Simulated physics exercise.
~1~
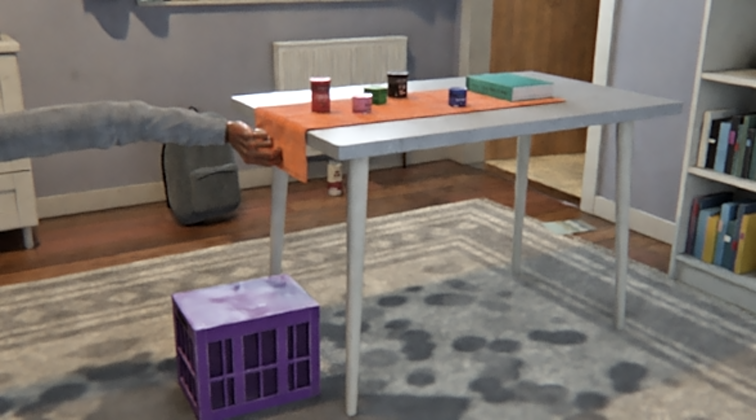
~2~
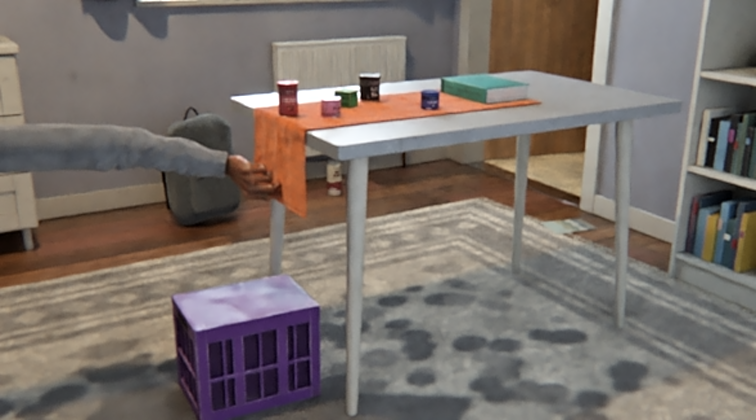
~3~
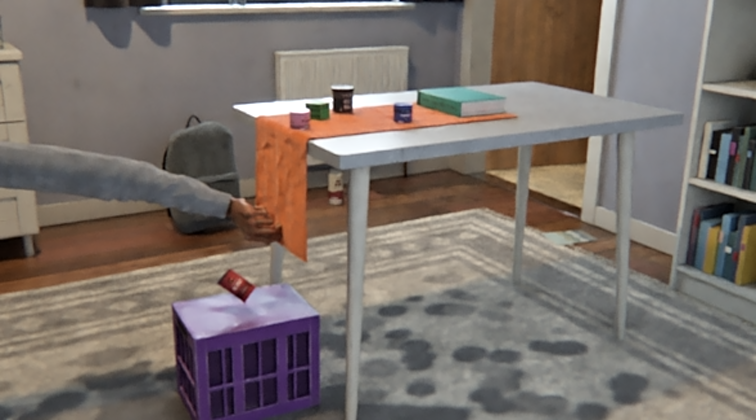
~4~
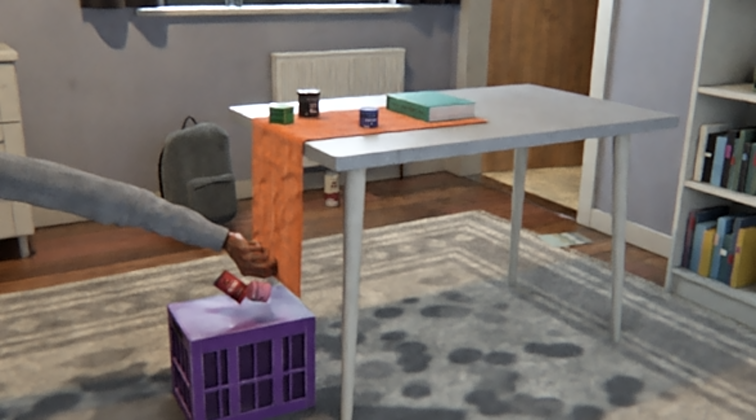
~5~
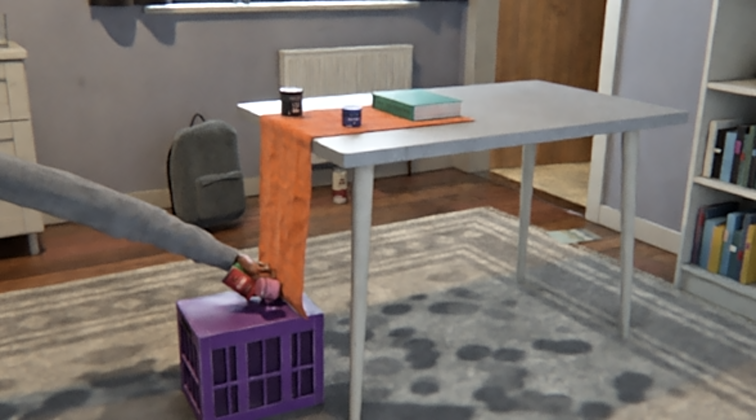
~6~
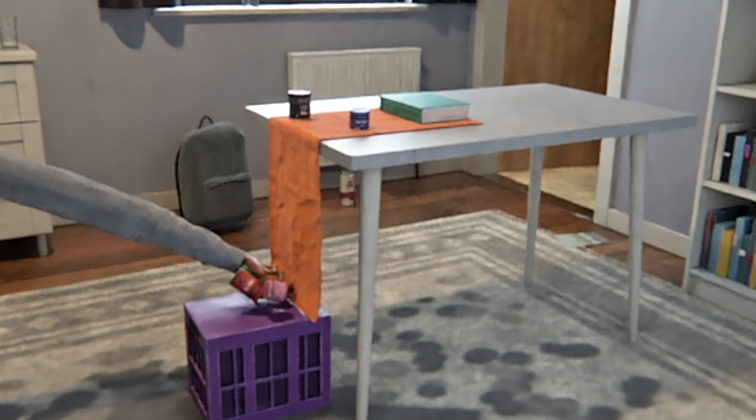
A hand pulling an orange runner down off a table, dropping a red can, pink pot and green cube onto a purple crate.
